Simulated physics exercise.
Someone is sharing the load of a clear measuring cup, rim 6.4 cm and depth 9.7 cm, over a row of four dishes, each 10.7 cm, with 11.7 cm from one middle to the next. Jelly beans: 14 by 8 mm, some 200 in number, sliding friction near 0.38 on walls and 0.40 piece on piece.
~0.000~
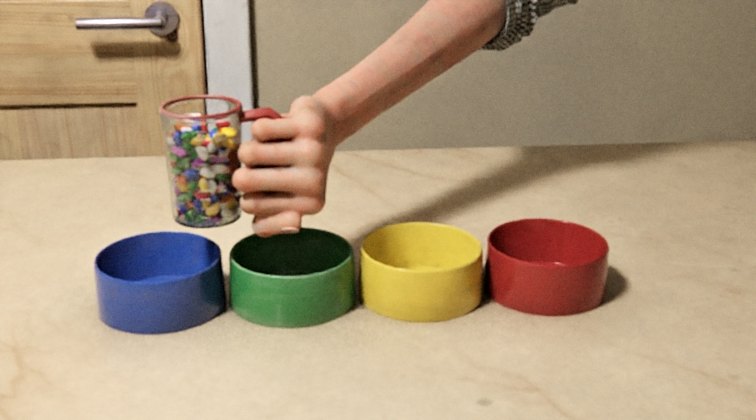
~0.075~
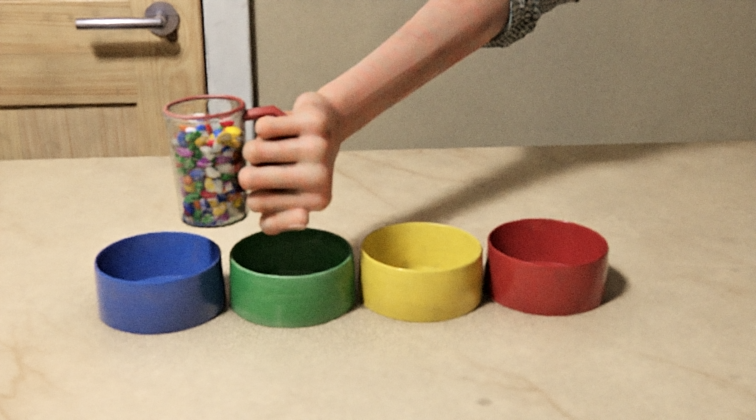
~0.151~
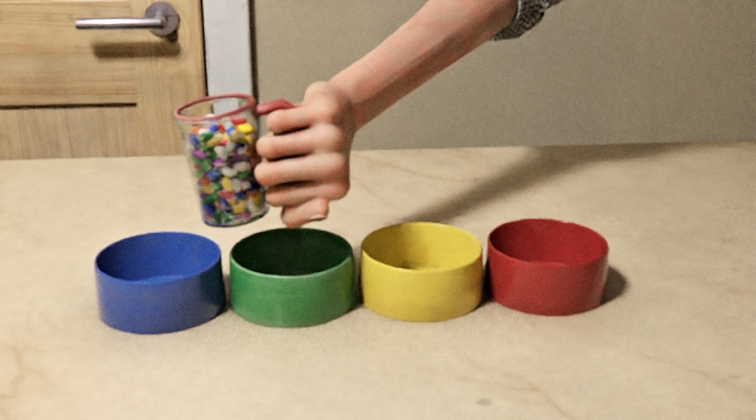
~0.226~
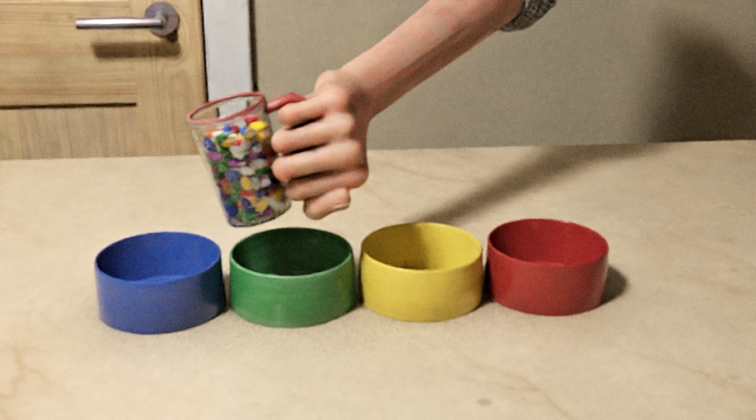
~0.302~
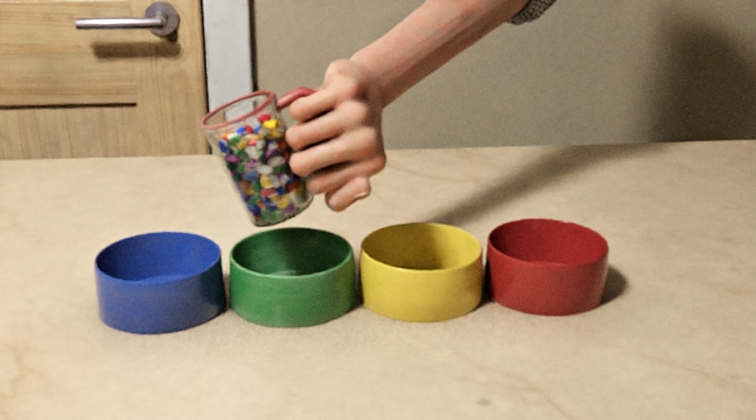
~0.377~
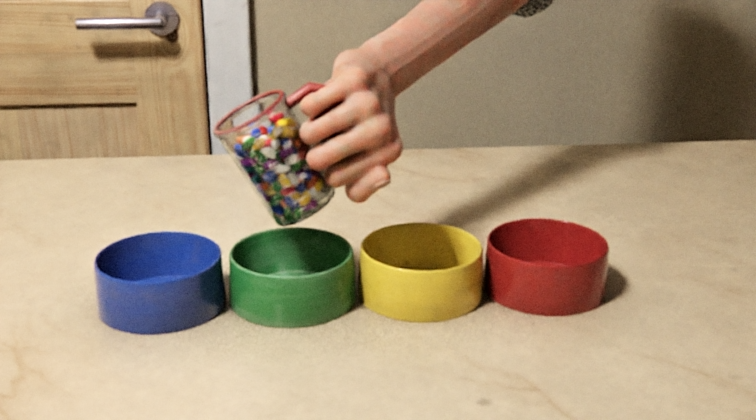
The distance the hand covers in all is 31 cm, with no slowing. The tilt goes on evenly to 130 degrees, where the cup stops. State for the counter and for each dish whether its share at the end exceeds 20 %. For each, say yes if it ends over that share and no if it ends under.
My prediction: Red: Probably more than a fifth of the pieces land there. Blue: Probably a fifth or fewer of the pieces land there. Green: Probably a fifth or fewer of the pieces land there. Yellow: Probably more than a fifth of the pieces land there. Counter: Probably a fifth or fewer of the pieces land there.
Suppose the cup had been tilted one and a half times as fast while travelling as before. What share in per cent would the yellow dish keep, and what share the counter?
Yellow 80; counter 10.
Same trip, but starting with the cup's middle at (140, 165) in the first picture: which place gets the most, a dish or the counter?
Largest amount ends at yellow.
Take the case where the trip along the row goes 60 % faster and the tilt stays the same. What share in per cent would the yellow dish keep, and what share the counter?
Yellow: 20; counter: 30.
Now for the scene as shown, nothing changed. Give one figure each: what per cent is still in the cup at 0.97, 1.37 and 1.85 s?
It goes roughly like this: 100, 80, 0 per cent.
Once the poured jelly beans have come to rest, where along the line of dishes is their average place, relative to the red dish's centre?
Offset from the dish centre: About 8 cm, left side.
After 0.97 s, tilt 80 degrees; cup holds 100 %.
After 1.37 s, tilt 115 degrees; cup holds 80 %, yellow 20 %.
After 1.85 s, tilt 130 degrees; cup holds 0 %, red 30 %, yellow 60 %.
In the end, at 2.4 s, red 30 %, blue 0 %, green 0 %, yellow 60 %, counter 10 %.
